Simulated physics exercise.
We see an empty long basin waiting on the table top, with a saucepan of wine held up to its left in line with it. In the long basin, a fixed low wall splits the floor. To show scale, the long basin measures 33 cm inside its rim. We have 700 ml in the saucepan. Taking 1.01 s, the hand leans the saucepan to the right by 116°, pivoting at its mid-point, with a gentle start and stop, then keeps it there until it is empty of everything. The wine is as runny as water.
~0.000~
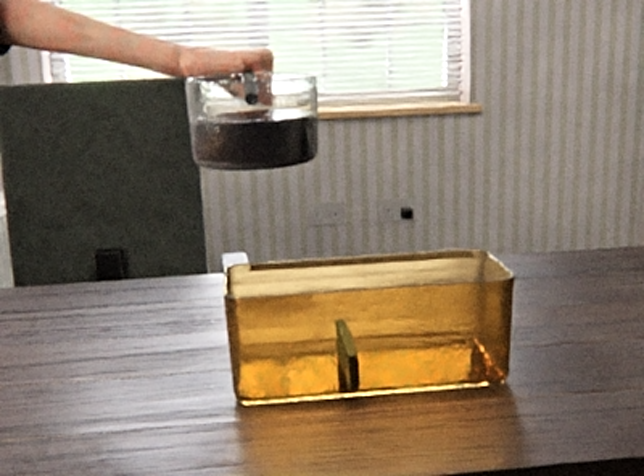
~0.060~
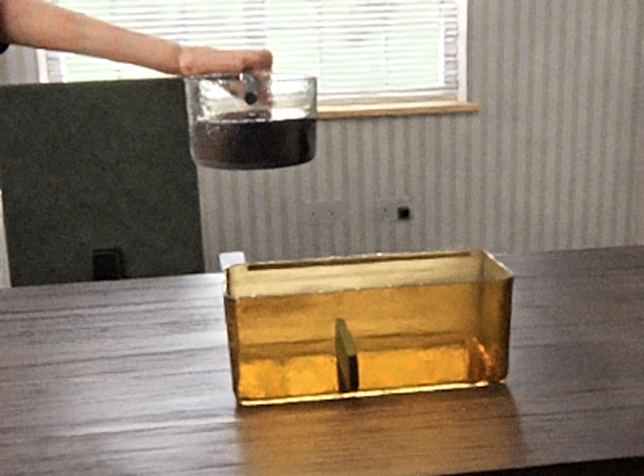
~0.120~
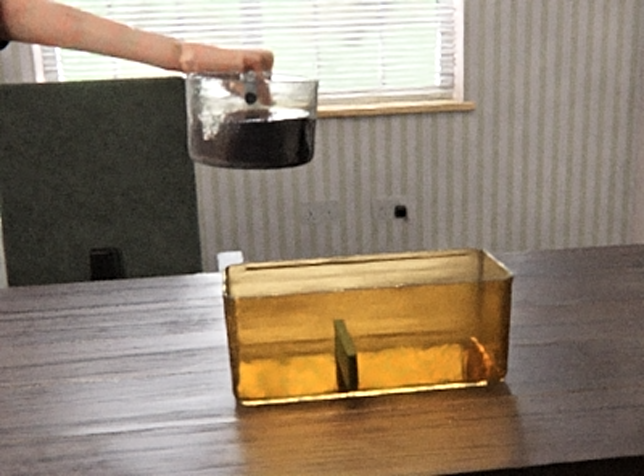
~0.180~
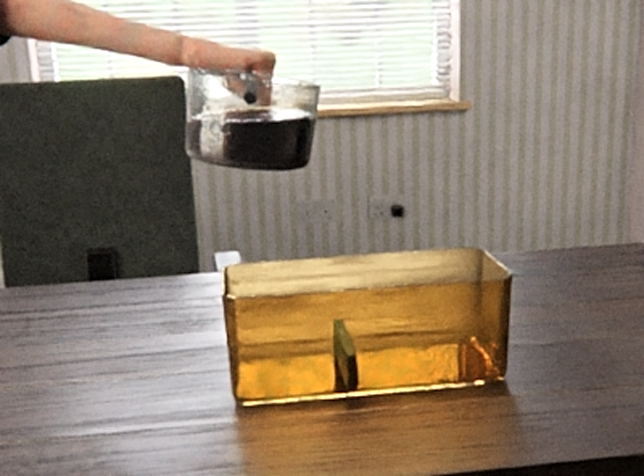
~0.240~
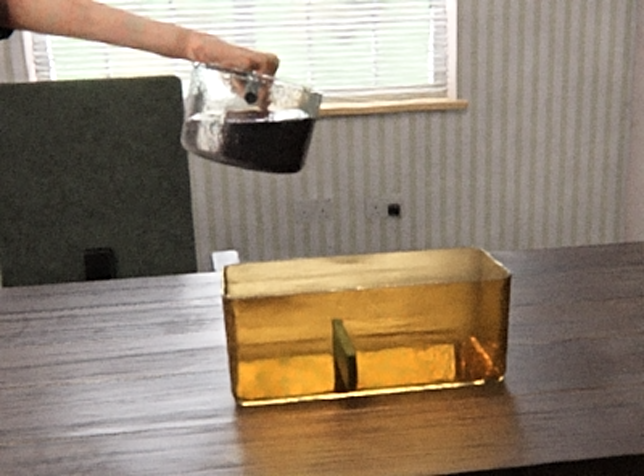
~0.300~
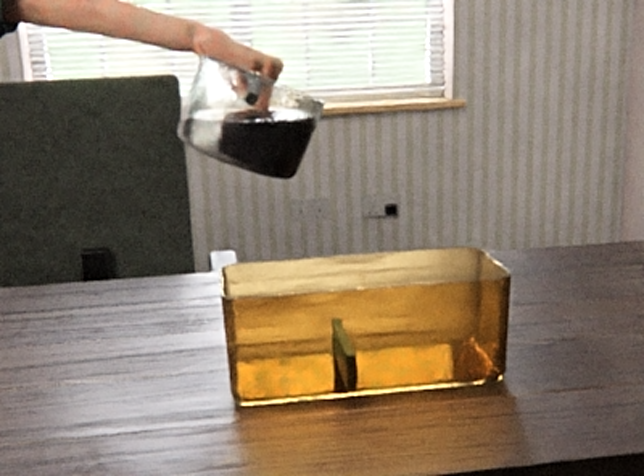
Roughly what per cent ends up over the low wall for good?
About 87 in every hundred.
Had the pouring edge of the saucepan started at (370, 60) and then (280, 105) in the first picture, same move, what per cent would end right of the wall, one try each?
In turn about 90 and 35 per cent.
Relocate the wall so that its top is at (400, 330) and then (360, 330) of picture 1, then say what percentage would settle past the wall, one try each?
Try 1: 15 %; try 2: 65 %.
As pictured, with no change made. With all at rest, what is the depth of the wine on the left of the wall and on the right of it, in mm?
I'd expect close to 6 mm on the left and close to 28 mm on the right.
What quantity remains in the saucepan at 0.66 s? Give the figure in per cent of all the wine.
Roughly 56 %.
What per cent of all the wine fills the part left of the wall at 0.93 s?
I'd put it at close to 6 %.
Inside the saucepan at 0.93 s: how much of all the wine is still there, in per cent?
Roughly 9 percent remains.
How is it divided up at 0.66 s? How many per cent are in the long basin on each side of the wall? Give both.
Around 0 on the left side and 5 on the right side.
By 0.66 s the tilt is 85° and 56 per cent is still to pour, 0 is left of the wall and 5 right of it.
By 0.93 s the tilt is 114° and 9 per cent is still to pour, 6 is left of the wall and 69 right of it.
By 1.21 s the tilt is 116° and 0 per cent is still to pour, 11 is left of the wall and 87 right of it.
By 1.51 s the tilt is 116° and 0 per cent is still to pour, 12 is left of the wall and 88 right of it.
At rest 12 per cent lies left of the wall, 87 right of it and 1 outside.
